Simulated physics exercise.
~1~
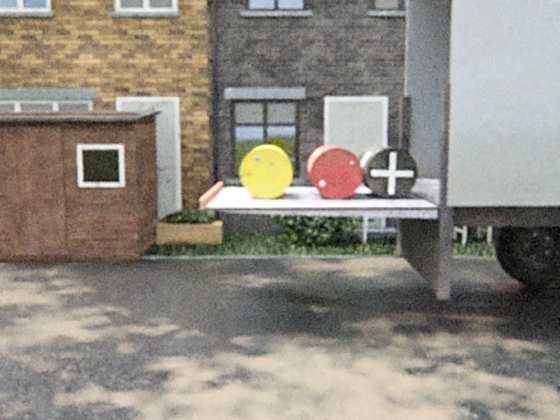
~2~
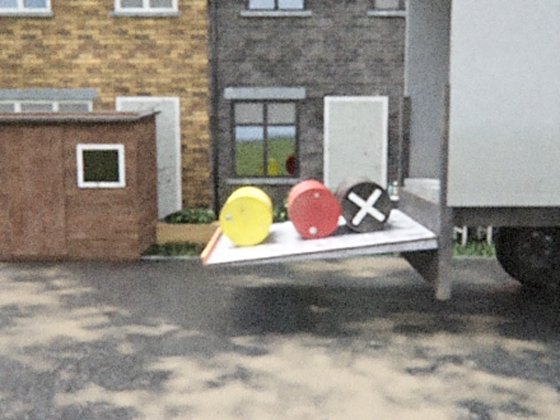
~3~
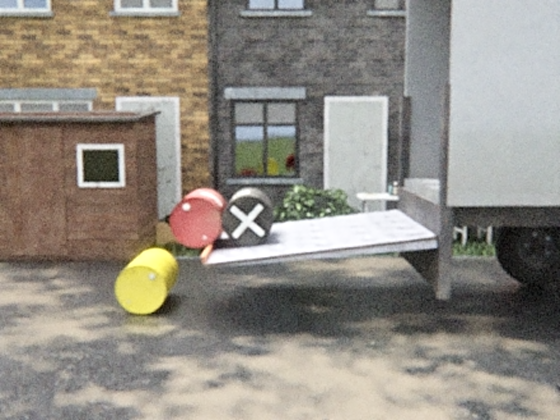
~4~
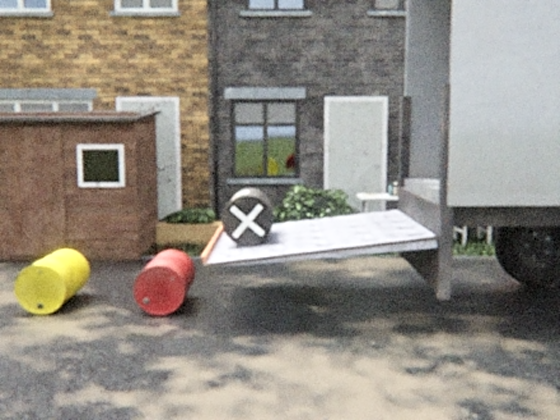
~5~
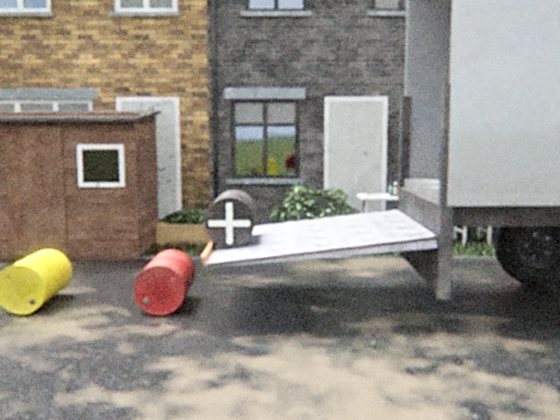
A truck's lift platform tilts, dropping yellow then red drums while the black one stays aboard.
